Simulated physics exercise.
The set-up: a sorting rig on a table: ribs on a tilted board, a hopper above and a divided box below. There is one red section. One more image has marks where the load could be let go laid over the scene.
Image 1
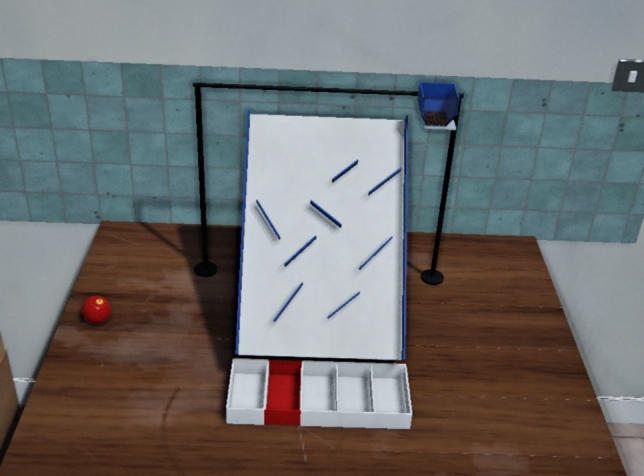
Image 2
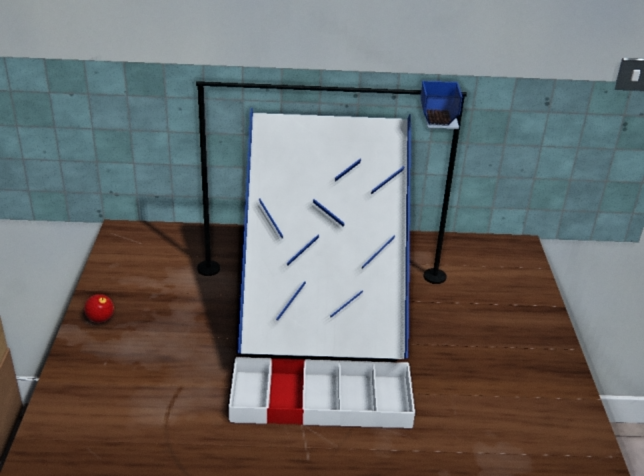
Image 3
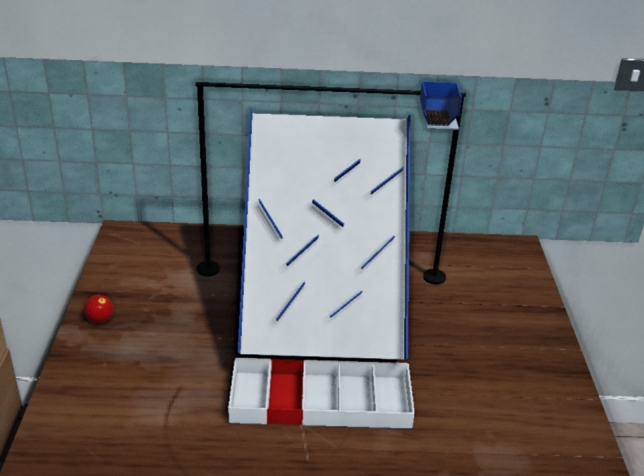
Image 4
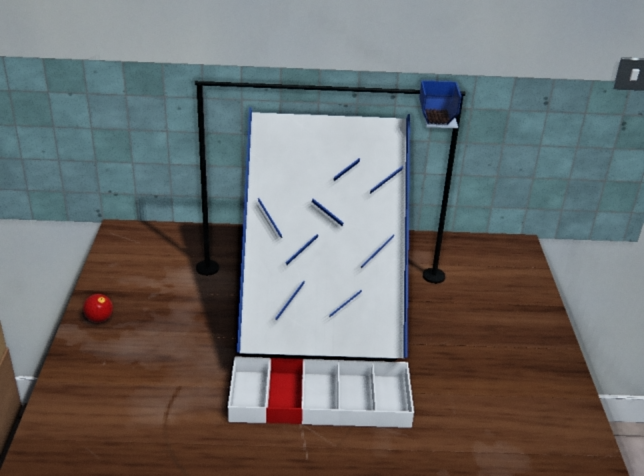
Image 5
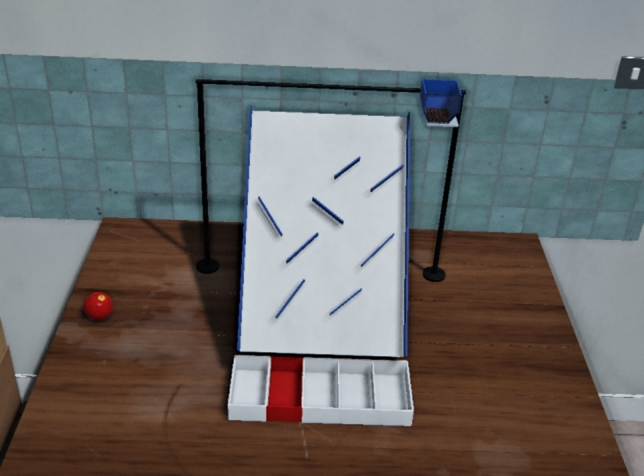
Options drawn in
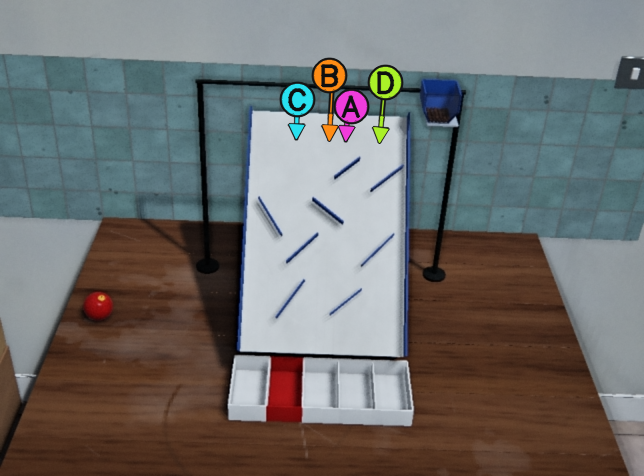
On a brown wooden table against a teal tiled wall, seen from the front and slightly above, stands a sorting rig. A white tilted board with short dark-blue ribs rises behind a white divided box with one red section left of centre, while a blue hopper with dark contents sits upper right on a black frame and a red ball lies at left. Nothing on the table moves; only the view shifts very slightly.
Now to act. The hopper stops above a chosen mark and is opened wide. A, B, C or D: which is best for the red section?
D works best here.
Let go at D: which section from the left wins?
It is the second one.
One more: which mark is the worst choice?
The answer is C.
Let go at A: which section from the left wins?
It is the second one.
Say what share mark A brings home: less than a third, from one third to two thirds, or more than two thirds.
From one third to two thirds.
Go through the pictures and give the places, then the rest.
In the first frame, hopper at (435, 119), allspice berries, door shut.
In the second frame, ribs (335, 178) to (361, 159), (372, 191) to (404, 167), (259, 198) to (282, 236).
In the third frame, ribs (313, 199) to (344, 224), (287, 264) to (319, 235), (363, 267) to (395, 236).
In the fourth frame, ribs (276, 319) to (304, 281), (330, 316) to (362, 290).
In the fifth frame, red section at (284, 413), number 2 of 5 from the left.
On the marked copy, mark A meets the board at (346, 135); mark B meets the board at (329, 135); mark C meets the board at (296, 133); mark D meets the board at (379, 137).
For mark A, about half in the red section, about a third in other sections, about a quarter outside the box.
For mark B, about half in the red section, a small part in other sections, about a third outside the box.
For mark C, a small part in the red section, about half in other sections, about a third outside the box.
For mark D, most in the red section, a small part in other sections, a small part outside the box.
